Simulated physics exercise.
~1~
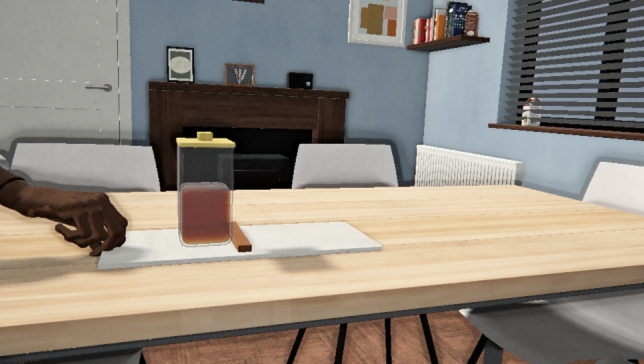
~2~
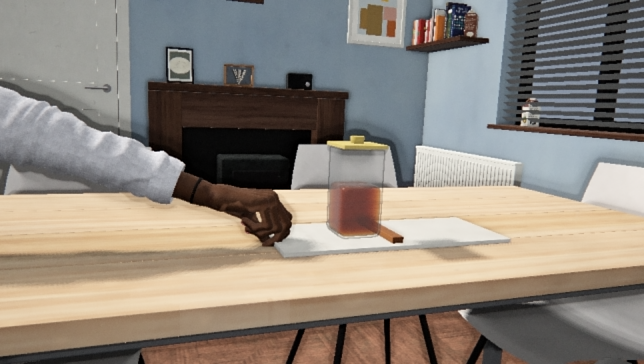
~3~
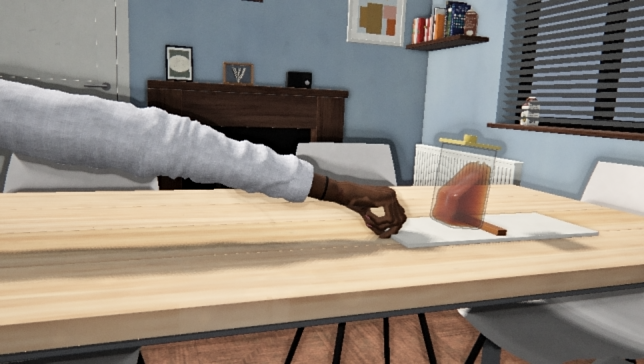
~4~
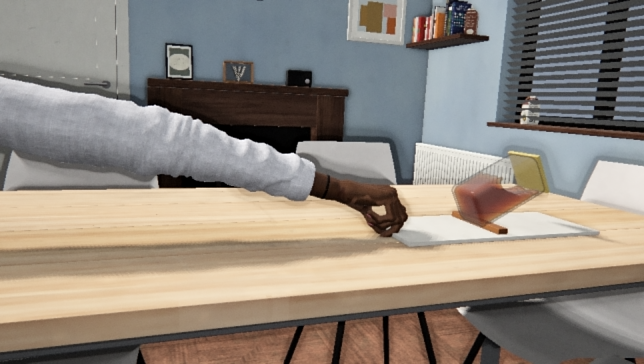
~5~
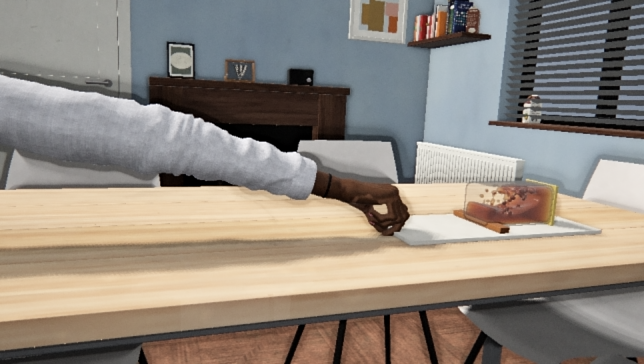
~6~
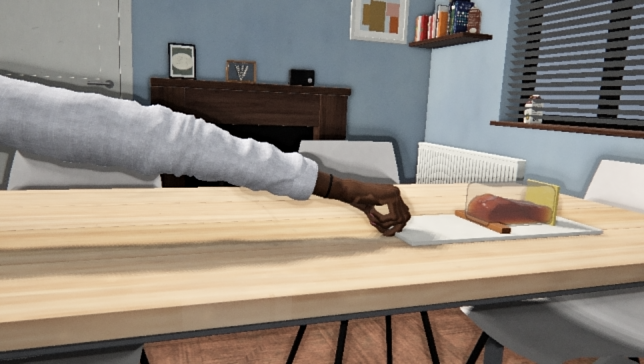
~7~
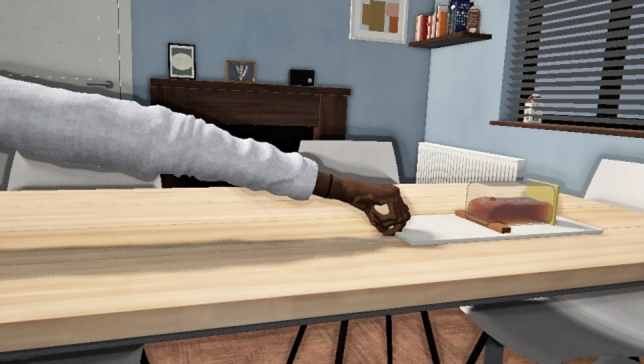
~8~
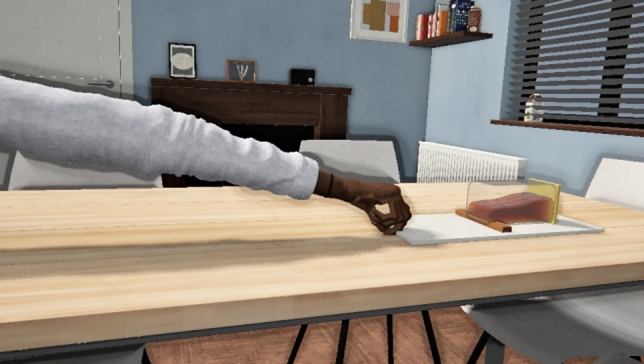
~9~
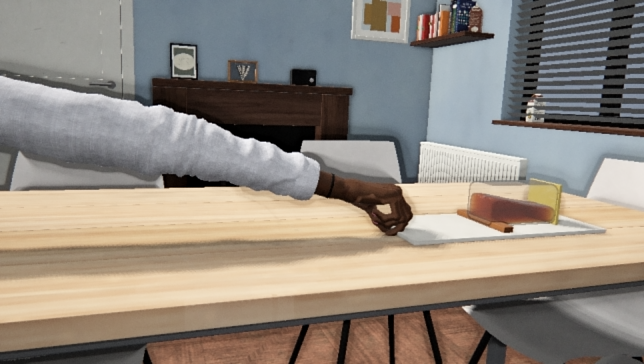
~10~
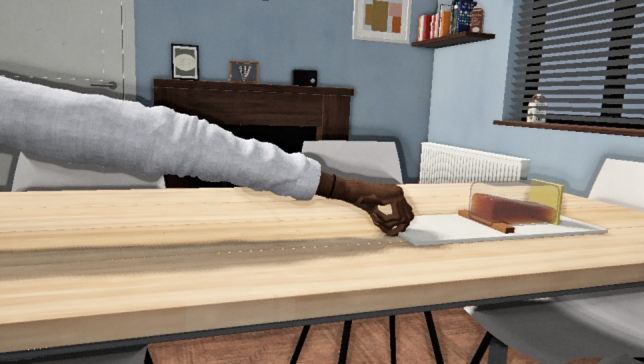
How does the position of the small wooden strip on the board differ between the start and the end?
At the start the strip is left of the middle of the view, near the left part of the table. By the end it has moved with the board to the right side of the table.
